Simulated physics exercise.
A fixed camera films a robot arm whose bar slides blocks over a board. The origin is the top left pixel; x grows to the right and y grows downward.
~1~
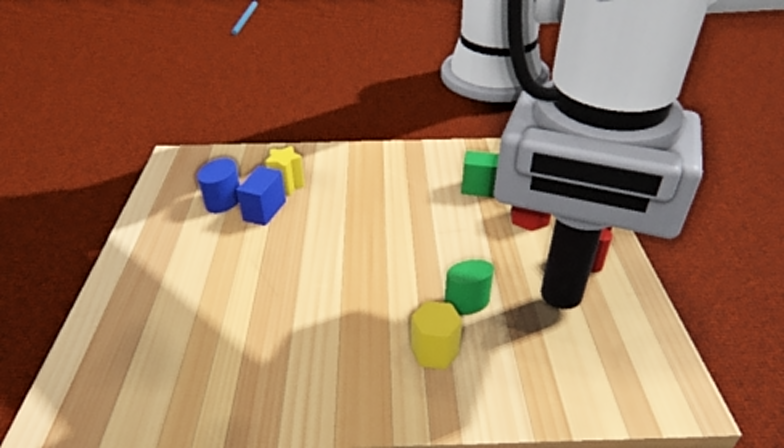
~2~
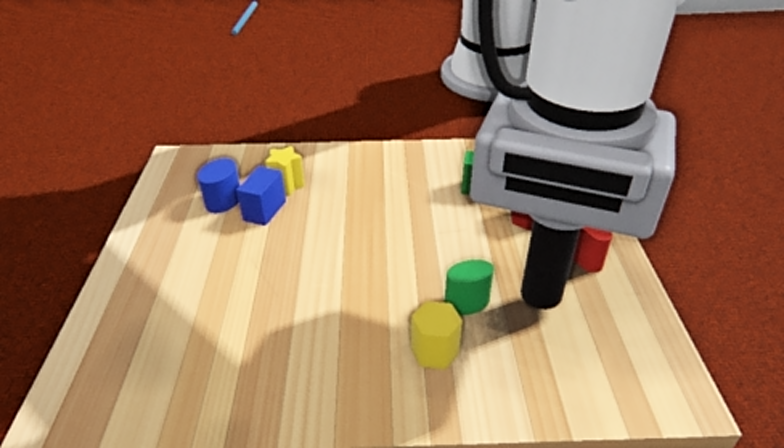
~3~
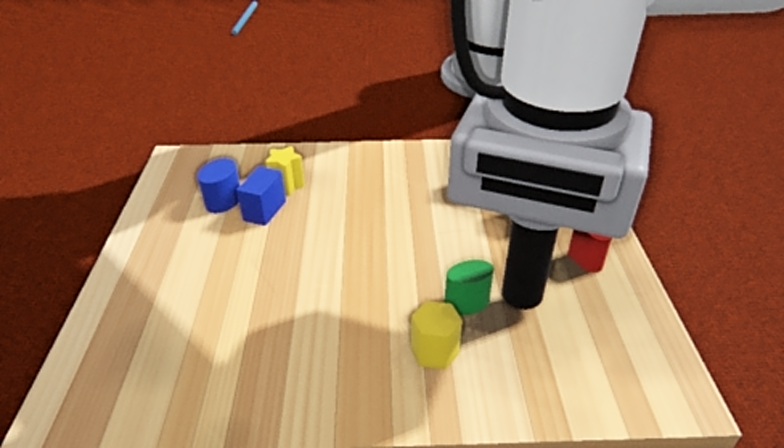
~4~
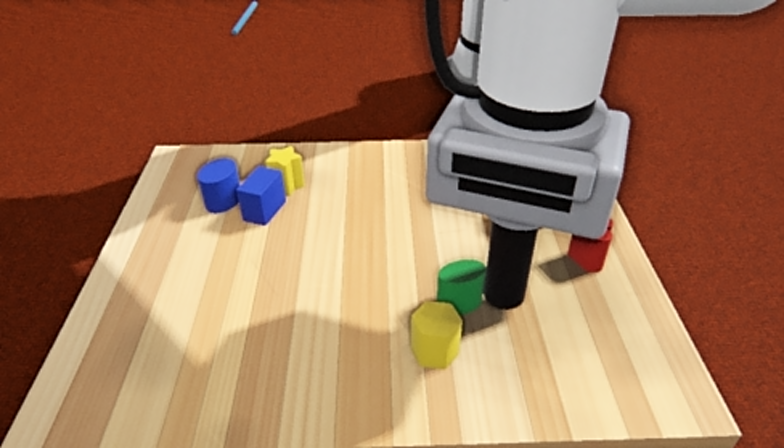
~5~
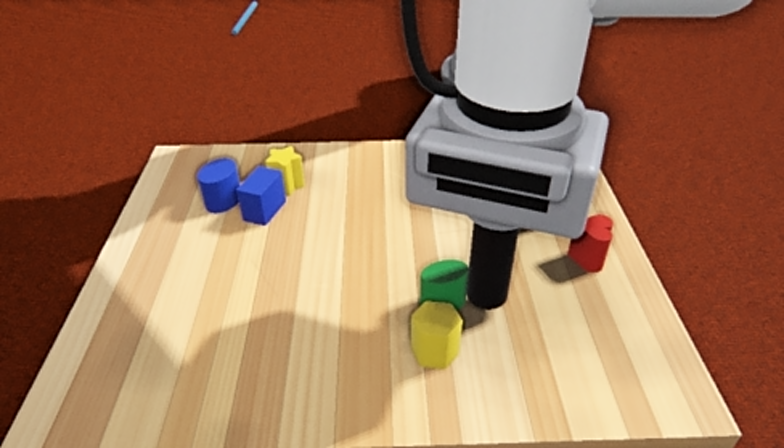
A pale striped wooden board rests on a reddish-brown surface, seen from a fixed, raised viewpoint. A blue cylinder, a blue cube and a yellow star sit at upper left, a yellow hexagon and a green elliptical block near the centre, and red and green blocks at right. A grey-and-white robot arm slides its black bar steadily left, reaches the green elliptical block and pushes it left behind the yellow hexagon.
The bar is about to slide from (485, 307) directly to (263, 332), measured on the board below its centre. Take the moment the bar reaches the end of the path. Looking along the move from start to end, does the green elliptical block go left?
No, that is not what happens.
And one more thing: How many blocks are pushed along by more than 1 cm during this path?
Blocks that move over 1 cm: One.
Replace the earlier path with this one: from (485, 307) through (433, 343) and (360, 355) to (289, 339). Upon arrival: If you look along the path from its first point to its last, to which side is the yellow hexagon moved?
Seen from start to end, it moves left.
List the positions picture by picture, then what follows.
Bar tip (561, 295); block tops, yellow hexagon (437, 318); green elliptical block (471, 270), in the first picture.
Bar (541, 295); blocks unchanged, in the second picture.
Bar (522, 295); blocks unchanged, in the third picture.
Bar (504, 295); green elliptical block (462, 270), in the fourth picture.
Bar (487, 295); yellow hexagon (437, 318); green elliptical block (445, 271), in the fifth picture.
What follows on the original path. One third of the way, bar (412, 303); green elliptical block (370, 271), turned 25° clockwise.
Two thirds of the way, bar (337, 311); green elliptical block (314, 262), turned 90° clockwise.
At the end, bar (260, 320); yellow hexagon in place; green elliptical block (303, 262), turned 130° clockwise.
